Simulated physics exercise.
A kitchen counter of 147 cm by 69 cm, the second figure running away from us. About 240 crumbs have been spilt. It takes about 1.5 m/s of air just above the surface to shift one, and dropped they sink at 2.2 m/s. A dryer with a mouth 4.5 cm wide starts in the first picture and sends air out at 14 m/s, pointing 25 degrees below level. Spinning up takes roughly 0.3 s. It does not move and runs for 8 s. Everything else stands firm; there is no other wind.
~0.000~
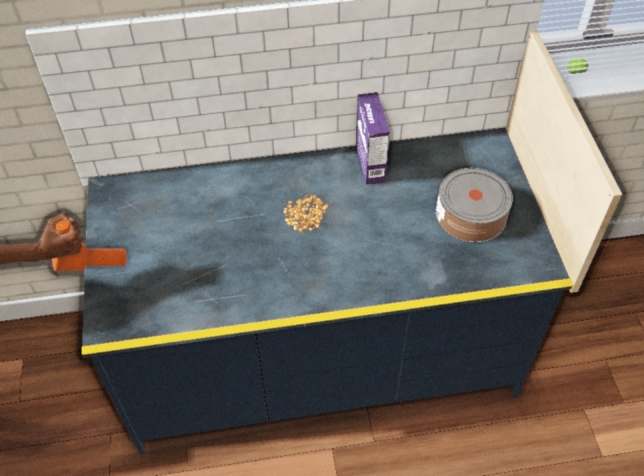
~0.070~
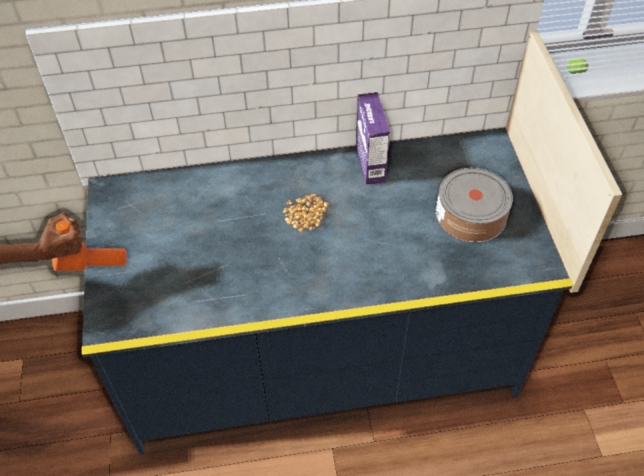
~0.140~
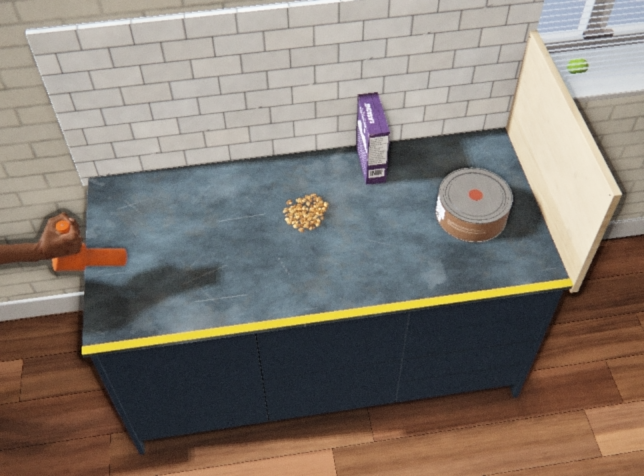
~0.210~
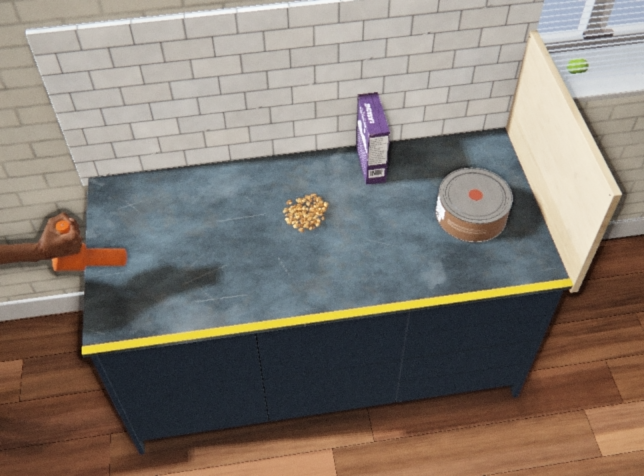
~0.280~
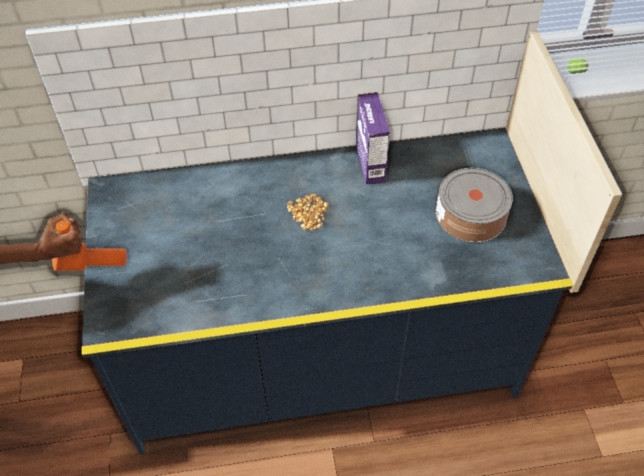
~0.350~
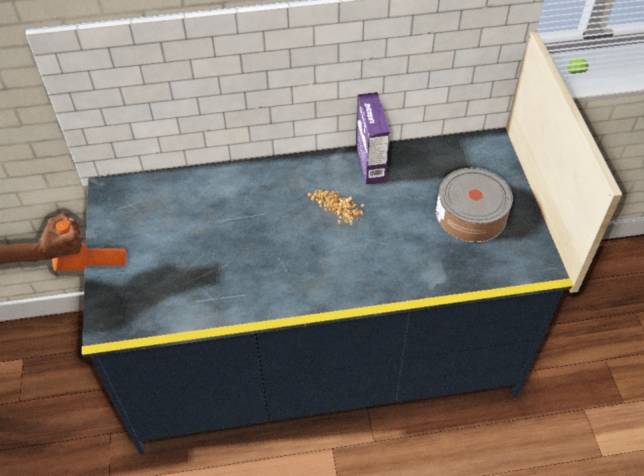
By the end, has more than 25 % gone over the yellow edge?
More than a quarter over the yellow edge: No.
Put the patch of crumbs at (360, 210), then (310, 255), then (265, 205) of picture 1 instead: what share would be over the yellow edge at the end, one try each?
In turn about 0 %, 10 %, 0 %.
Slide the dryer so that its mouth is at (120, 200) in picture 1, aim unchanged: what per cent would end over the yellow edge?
Then about 5 %.
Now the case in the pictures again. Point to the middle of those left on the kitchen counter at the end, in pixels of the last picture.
Near (508, 132).
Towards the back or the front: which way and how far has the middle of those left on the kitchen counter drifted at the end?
Towards the back, some 25 cm.
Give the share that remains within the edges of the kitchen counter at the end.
Some 100 per cent.
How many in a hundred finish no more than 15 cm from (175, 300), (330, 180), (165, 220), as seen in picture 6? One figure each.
In turn about 0 %, 2 %, 0 %.
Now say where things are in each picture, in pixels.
In the first frame, the middle of the crumbs is near (305, 214), none has stirred yet and the mouth of the dryer is at (124, 257).
In the second frame, the middle of the crumbs is near (305, 213), none has stirred yet and the yellow edge is centred on (335, 319).
In the third frame, the middle of the crumbs is near (305, 213), none has stirred yet, the top of a carton is at (373, 112) and the top of a large tin is at (476, 195).
In the fourth frame, the middle of the crumbs is near (305, 213) and none has stirred yet.
In the fifth frame, the middle of the crumbs is near (306, 212), the farthest in sight from the dryer is at (327, 204) and about 10 % have left their places.
In the sixth frame, the middle of the crumbs is near (337, 204), the farthest in sight from the dryer is at (363, 206) and all have left their places.
After 1.6 s, 55 % are on the move or not yet settled, 0 % are over the yellow edge; the middle of those still in play is near (508, 132).
After 2.6 s, 51 % are on the move or not yet settled, 0 % are over the yellow edge; the middle of those still in play is near (508, 132).
After 4.4 s, 41 % are on the move or not yet settled, 0 % are over the yellow edge; the middle of those still in play is near (508, 132).
After 8.0 s, at the end, 0 % are over the yellow edge; the middle of those still in play is near (508, 132).
